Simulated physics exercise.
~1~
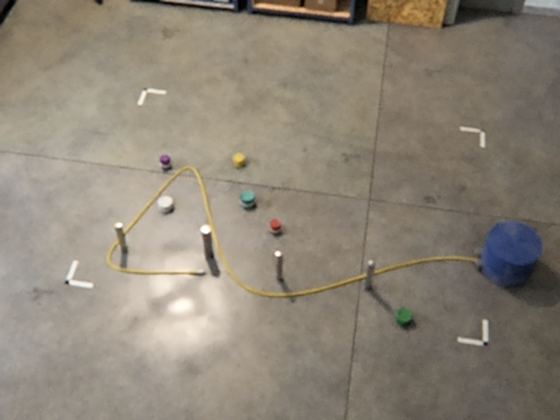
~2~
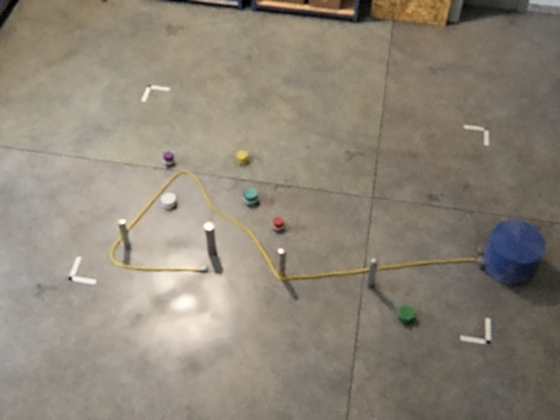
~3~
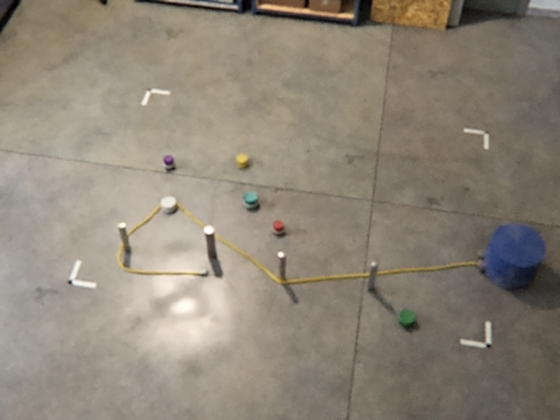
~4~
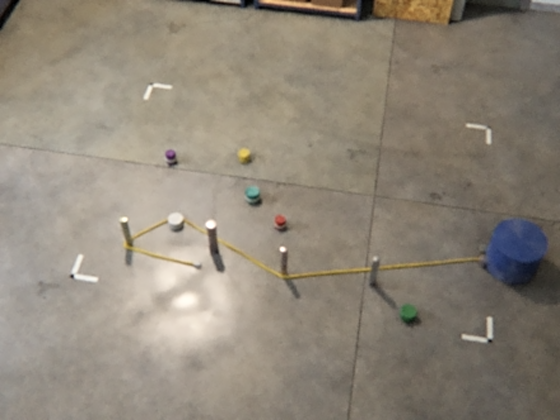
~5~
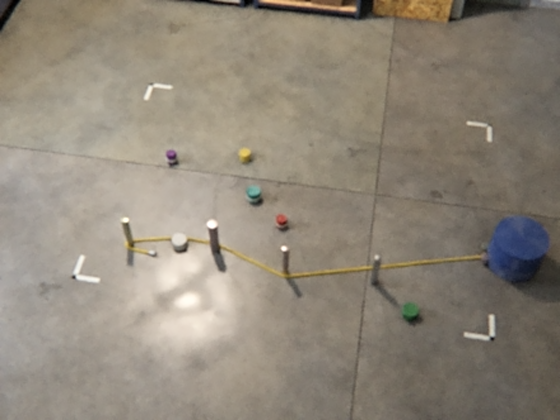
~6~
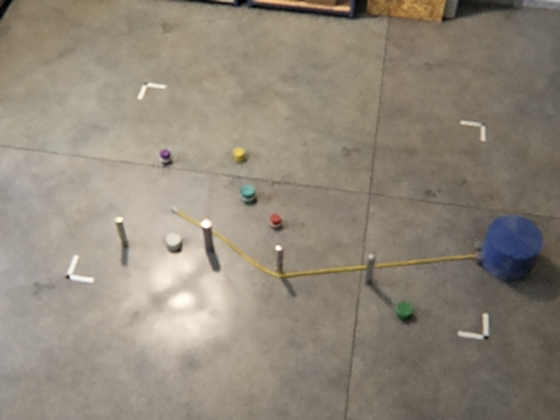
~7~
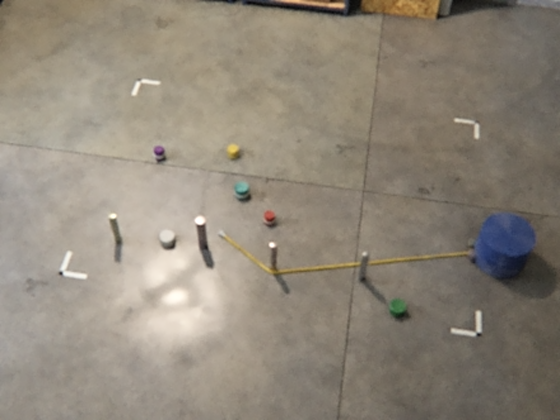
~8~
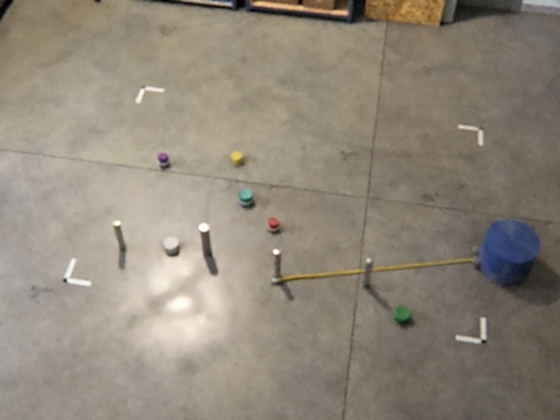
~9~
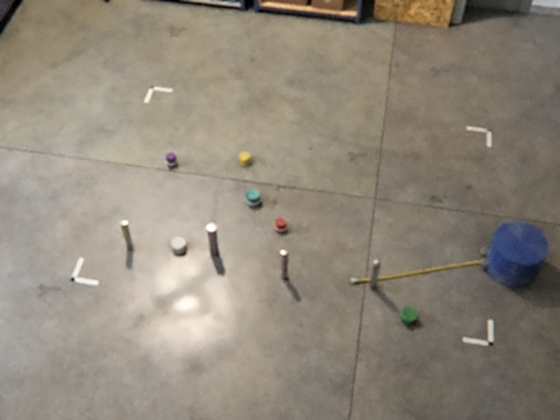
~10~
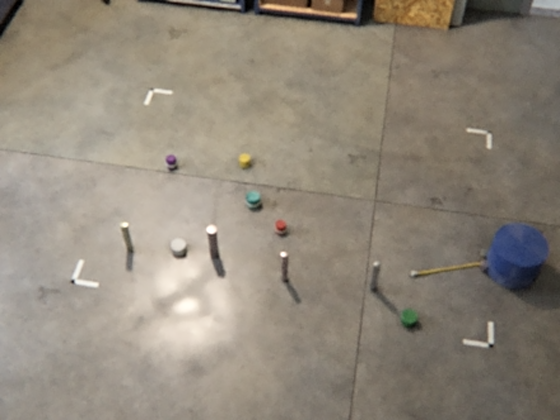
On a workshop floor, a yellow lead winding round posts retracts rightward to a blue drum, nudging a white canister slightly down.
